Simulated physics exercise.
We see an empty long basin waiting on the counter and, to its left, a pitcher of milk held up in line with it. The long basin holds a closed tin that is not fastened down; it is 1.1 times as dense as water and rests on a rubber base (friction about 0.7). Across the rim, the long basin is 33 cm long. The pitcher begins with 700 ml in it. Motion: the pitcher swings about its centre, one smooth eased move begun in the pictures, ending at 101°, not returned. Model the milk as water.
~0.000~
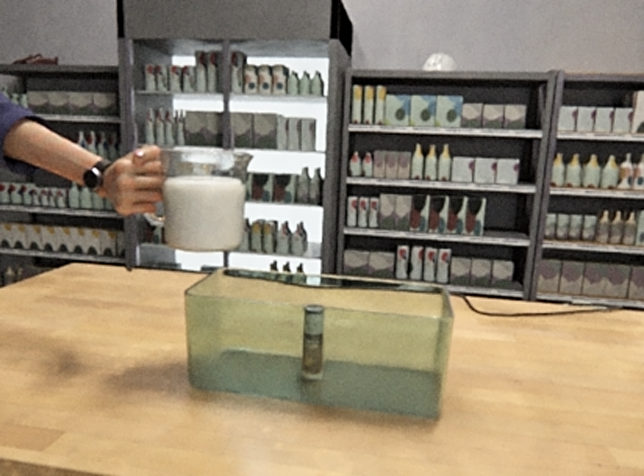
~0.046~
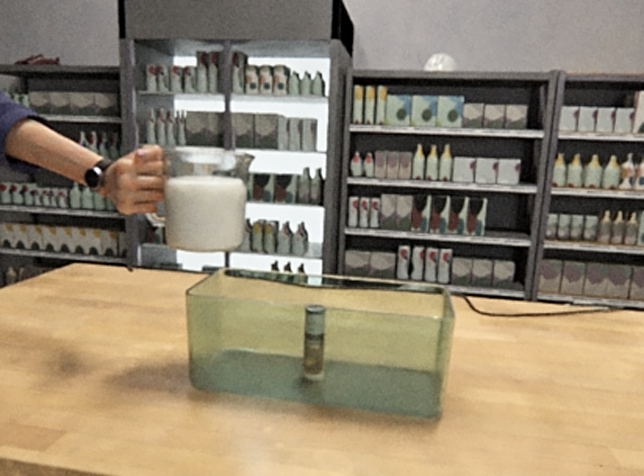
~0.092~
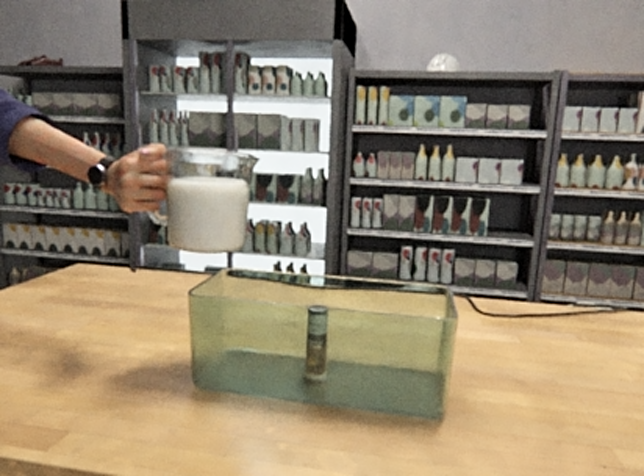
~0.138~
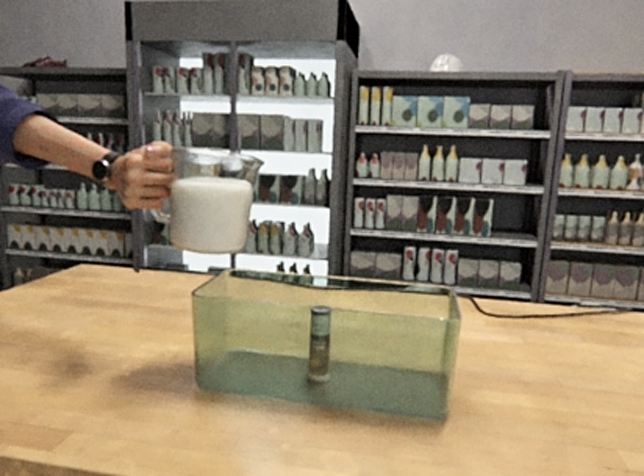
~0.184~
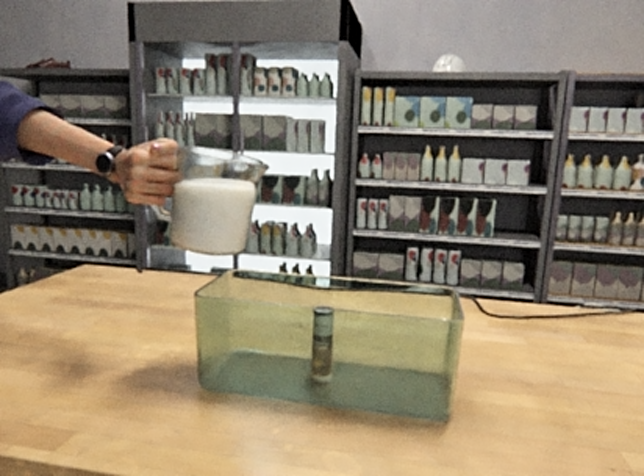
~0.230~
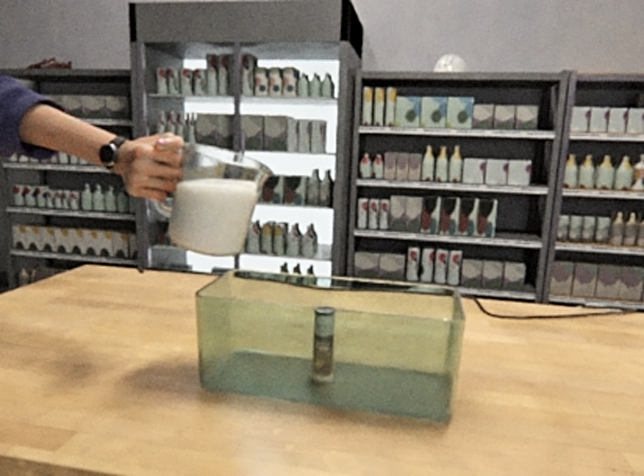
On a wooden counter in front of stocked shelves, a hand held a glass pitcher of milk above the left side of a long glass basin with a small tin inside, then slowly tilted it rightward.
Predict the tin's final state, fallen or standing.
It keels over.
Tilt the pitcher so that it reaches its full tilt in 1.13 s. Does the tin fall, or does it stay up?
In that case the tin overturns.
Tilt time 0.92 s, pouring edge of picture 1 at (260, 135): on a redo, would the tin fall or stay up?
After that, the tin overturns.
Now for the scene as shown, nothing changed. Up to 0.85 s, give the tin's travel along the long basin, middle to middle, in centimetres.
Around 3 centimetres.
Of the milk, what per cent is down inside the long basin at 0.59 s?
I'd put it near 1 percent.
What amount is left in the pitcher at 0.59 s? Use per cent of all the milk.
Around 88 in a hundred.
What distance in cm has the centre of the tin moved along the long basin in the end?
All told, the tin's centre has moved close to 11.0 cm.
Then, 0.59 s in, the tilt is 71° and 88 per cent is still to pour; the tin stands where it began.
Then, 0.85 s in, the tilt is 99° and 34 per cent is still to pour; the tin leans 32°.
Then, 1.13 s in, the tilt is 101° and 6 per cent is still to pour; the tin lies on its side.
Then, 1.43 s in, the tilt is 101° and 1 per cent is still to pour; the tin lies on its side.
Finally, the tin lies on its side.
